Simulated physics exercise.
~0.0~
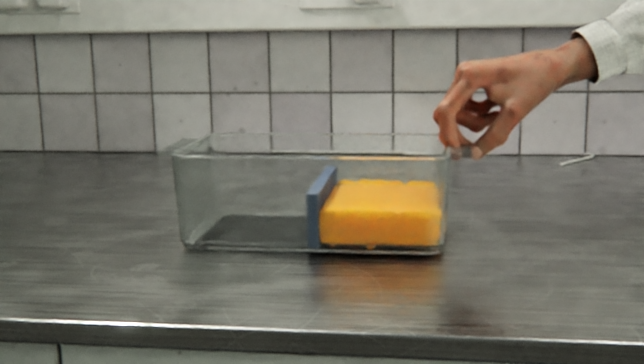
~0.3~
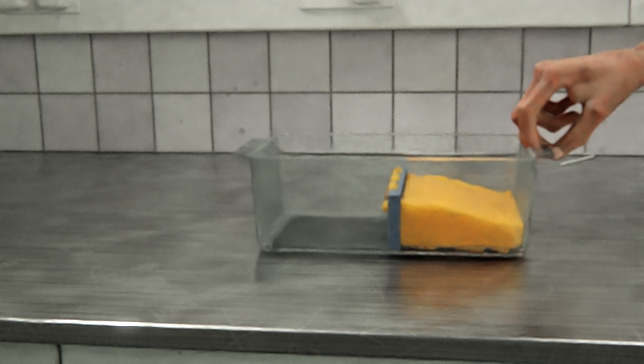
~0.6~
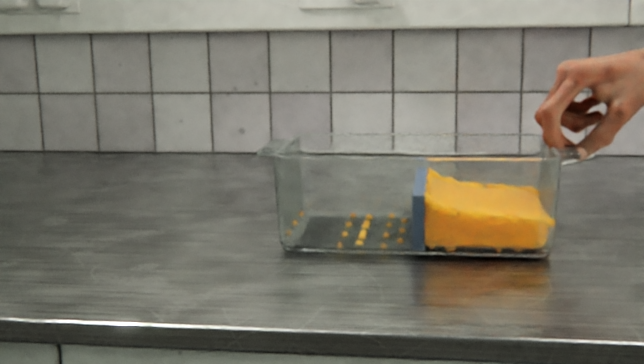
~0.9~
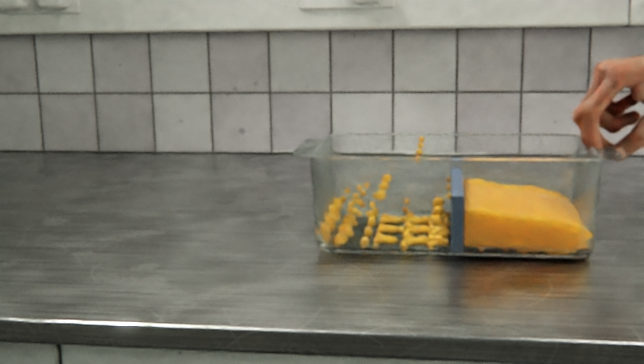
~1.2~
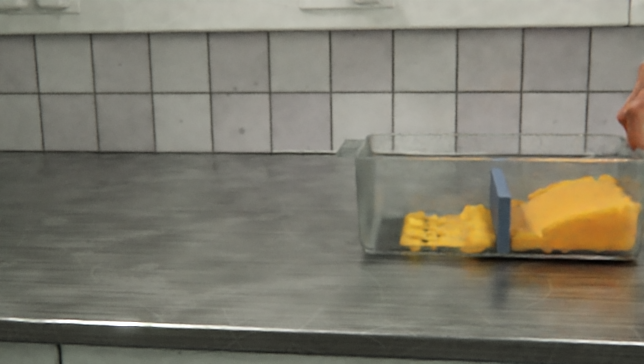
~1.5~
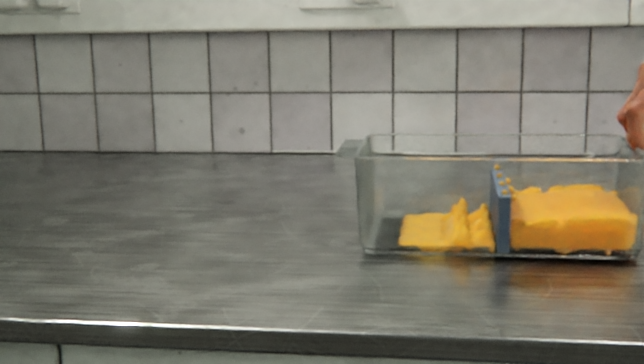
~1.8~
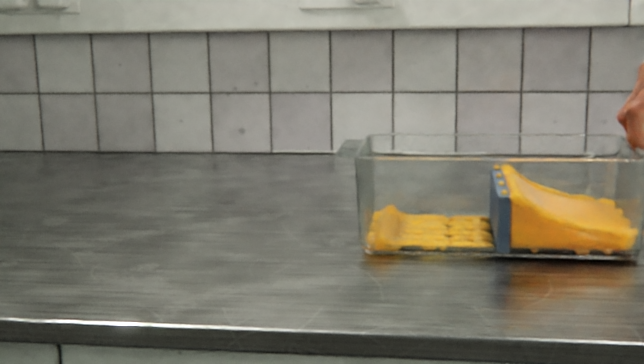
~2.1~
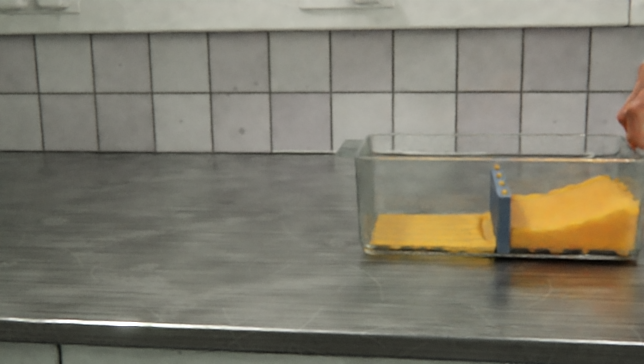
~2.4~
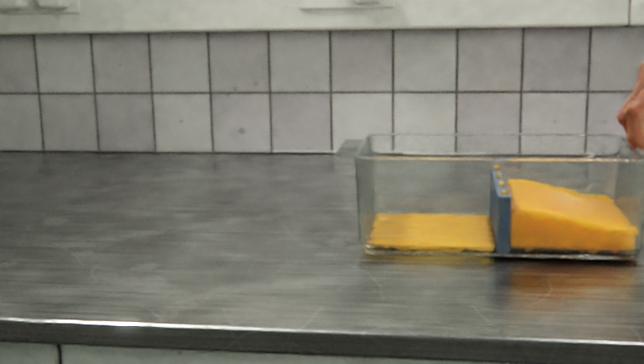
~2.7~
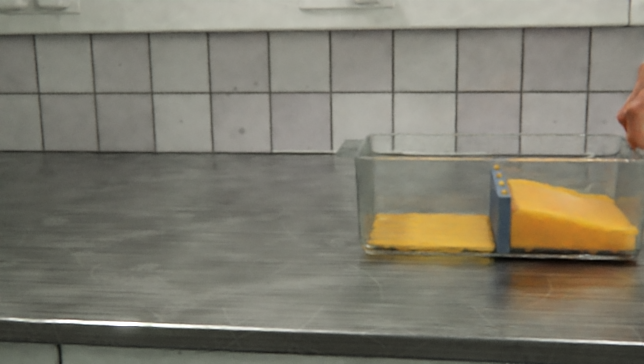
A clear oblong tub holding orange liquid right of a blue divider slides right along a grey counter, drawn by a hand; the liquid sloshes, some crossing into the empty left part, and the tub stops with a shallow layer there and most still on the right.
